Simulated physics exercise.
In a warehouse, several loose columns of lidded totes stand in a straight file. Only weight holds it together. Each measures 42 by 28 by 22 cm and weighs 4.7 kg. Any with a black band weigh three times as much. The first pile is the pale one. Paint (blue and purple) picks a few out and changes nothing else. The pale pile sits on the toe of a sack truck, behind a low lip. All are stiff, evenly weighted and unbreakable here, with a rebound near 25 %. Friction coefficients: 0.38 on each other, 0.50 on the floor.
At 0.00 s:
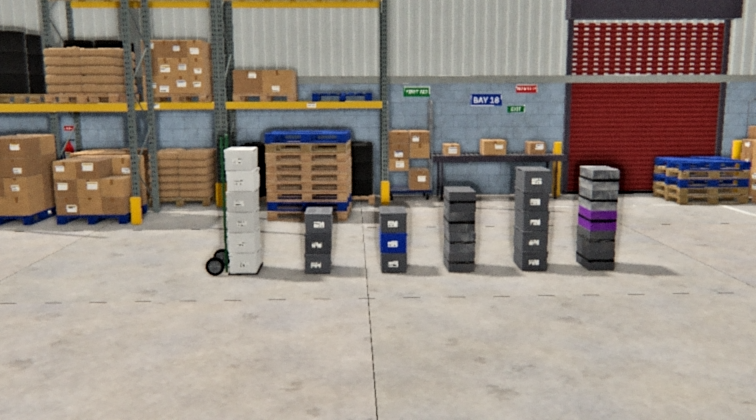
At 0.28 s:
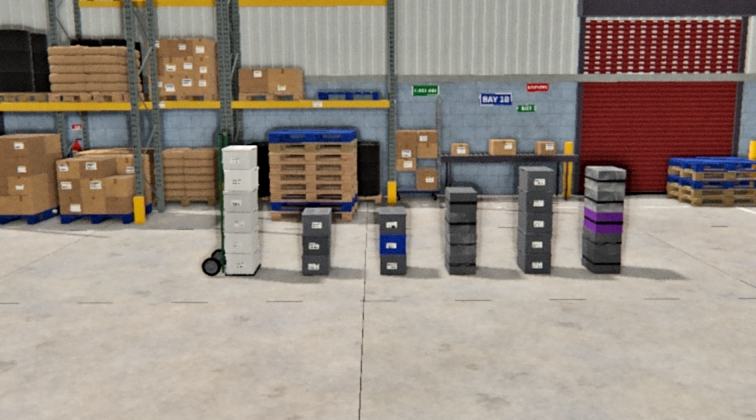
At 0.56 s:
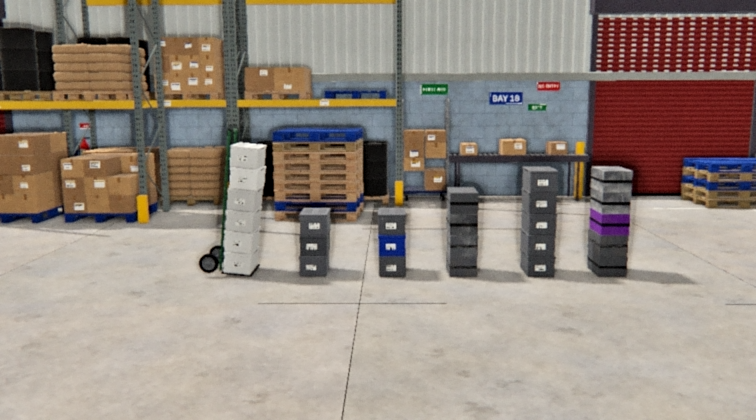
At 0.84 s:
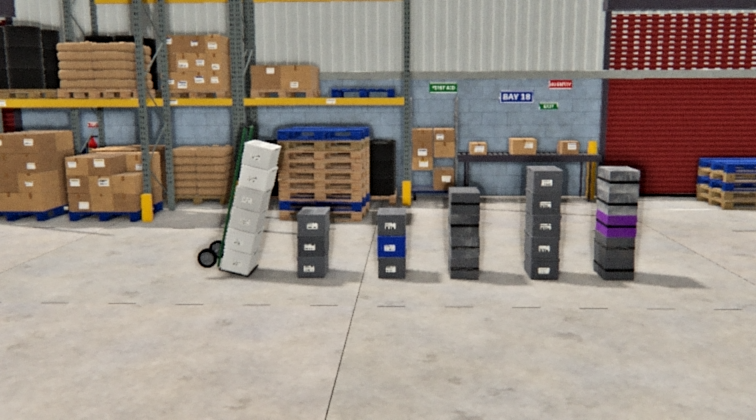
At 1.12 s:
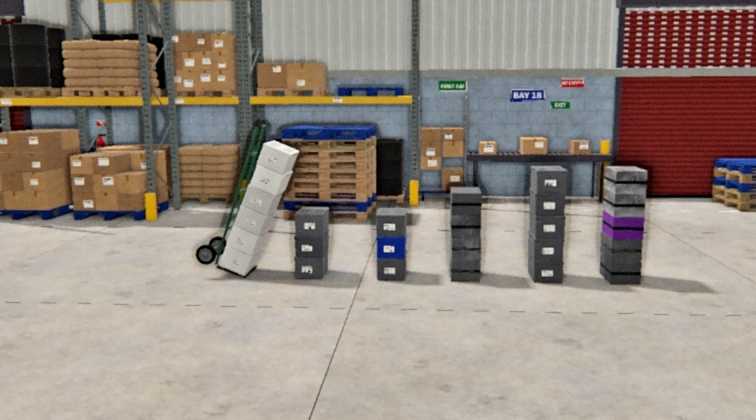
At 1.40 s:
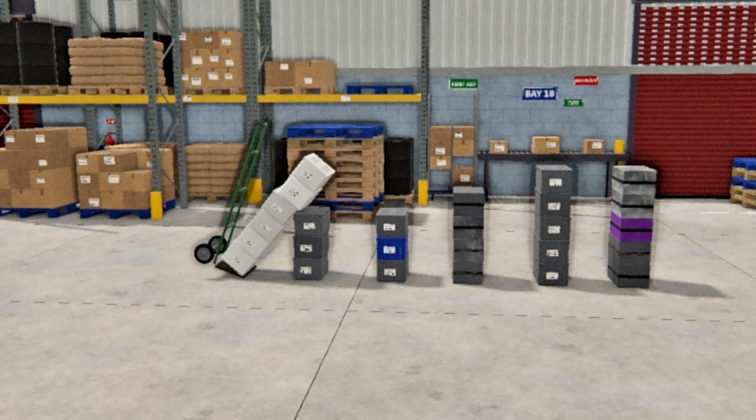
A pale stack of totes tilts right with its green sack truck, then leans away from it.
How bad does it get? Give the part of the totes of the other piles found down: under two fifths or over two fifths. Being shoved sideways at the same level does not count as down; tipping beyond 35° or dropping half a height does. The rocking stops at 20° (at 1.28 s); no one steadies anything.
The part is under two fifths.
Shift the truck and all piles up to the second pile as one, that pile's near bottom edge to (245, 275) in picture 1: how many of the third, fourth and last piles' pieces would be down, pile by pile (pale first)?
Then third 0, fourth 0, last 0.
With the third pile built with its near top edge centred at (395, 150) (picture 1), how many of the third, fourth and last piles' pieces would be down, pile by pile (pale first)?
In that case third 0, fourth 0, last 0.
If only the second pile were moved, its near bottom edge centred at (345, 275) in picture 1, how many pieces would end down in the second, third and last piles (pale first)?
In that case second 0, third 0, last 0.
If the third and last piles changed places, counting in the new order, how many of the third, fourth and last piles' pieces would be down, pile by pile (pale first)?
Then third 0, fourth 0, last 0.
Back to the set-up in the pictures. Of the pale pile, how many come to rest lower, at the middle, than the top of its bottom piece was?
The count is 3.
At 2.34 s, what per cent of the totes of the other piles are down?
At that moment 20 per cent.
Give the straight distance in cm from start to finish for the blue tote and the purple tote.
About: Blue 30, purple 0.
Around 1.58 s, 5 of the pale pile down; none of the 20 other totes down, 2 disturbed.
Around 1.88 s, 6 of the pale pile down; none of the 20 other totes down, 6 disturbed; blue tote tipped 5°.
Around 2.34 s, 6 of the pale pile down; 4 of the 20 other totes down; blue tote tipped 52°.
Finally (4.1 s), 6 of the pale pile down; 3 of the 20 other totes down; blue tote tipped 71°, 16 cm lower; purple tote unmoved. That is 15 per cent. Seen by the last camera, middles, blue tote near (420, 261), purple tote near (631, 226).
